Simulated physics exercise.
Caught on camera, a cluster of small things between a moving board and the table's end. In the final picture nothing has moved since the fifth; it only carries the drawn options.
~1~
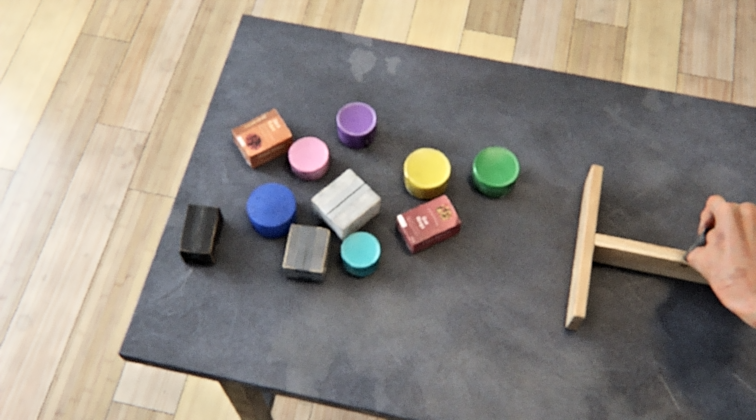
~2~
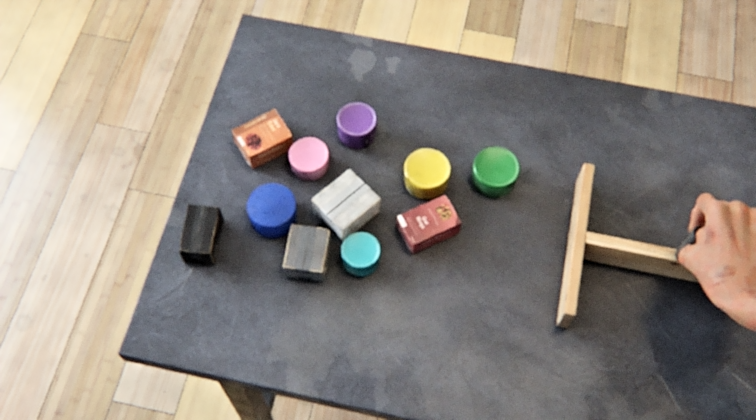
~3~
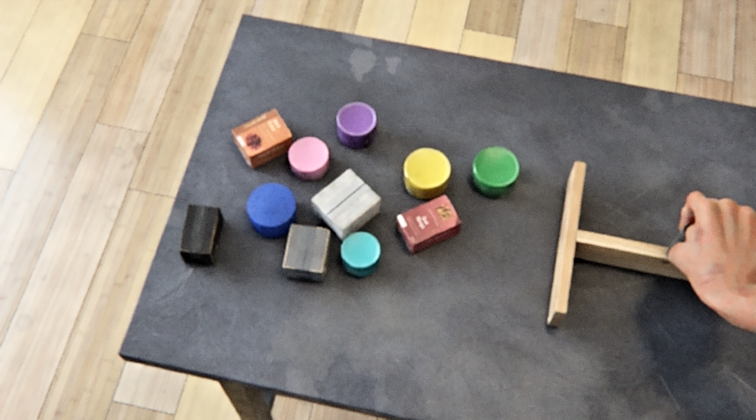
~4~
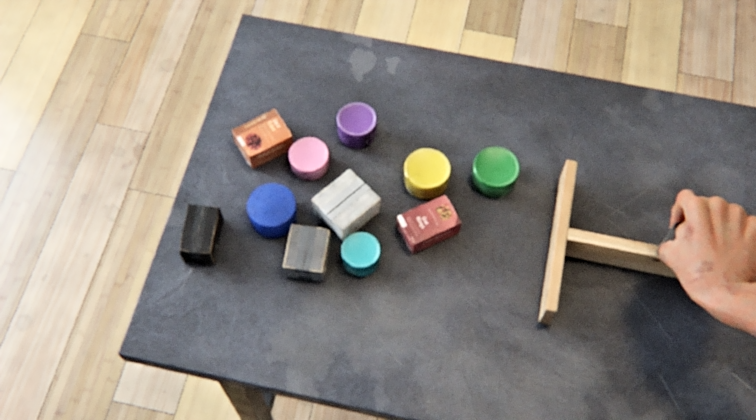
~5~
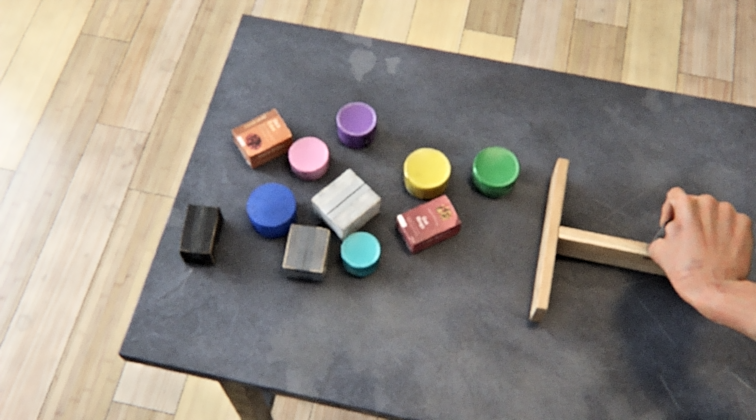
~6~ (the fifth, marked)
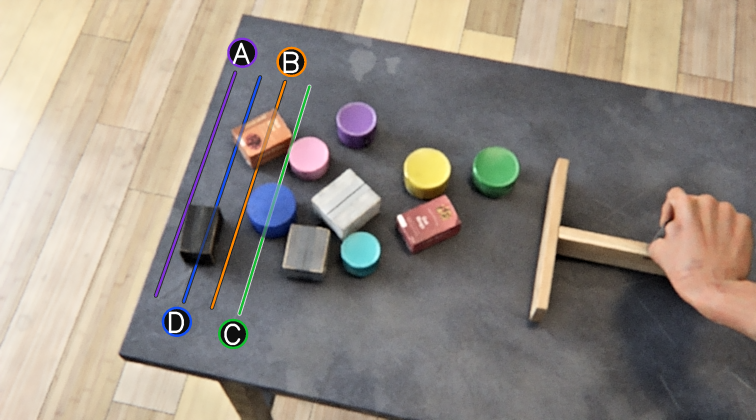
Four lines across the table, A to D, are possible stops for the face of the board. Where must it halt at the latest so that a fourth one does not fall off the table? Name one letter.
No fourth one falls up to B.
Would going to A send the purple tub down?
No.
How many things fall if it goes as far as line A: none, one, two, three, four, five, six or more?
In all, six or more.
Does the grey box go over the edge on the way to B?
No.
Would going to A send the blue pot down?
By then, yes.
On the copy, A at (198, 177); B at (251, 188); C at (277, 193); D at (224, 182).
On B. First, board (442, 208); green tub (427, 153); yellow jar (390, 176).
Then, board (335, 187); black box (190, 235); blue pot (220, 203).
Finally, board (251, 170); black box over the edge; blue pot over the edge; two fallen.
By contrast, A drops nine; C is within the limit but short; D drops five.
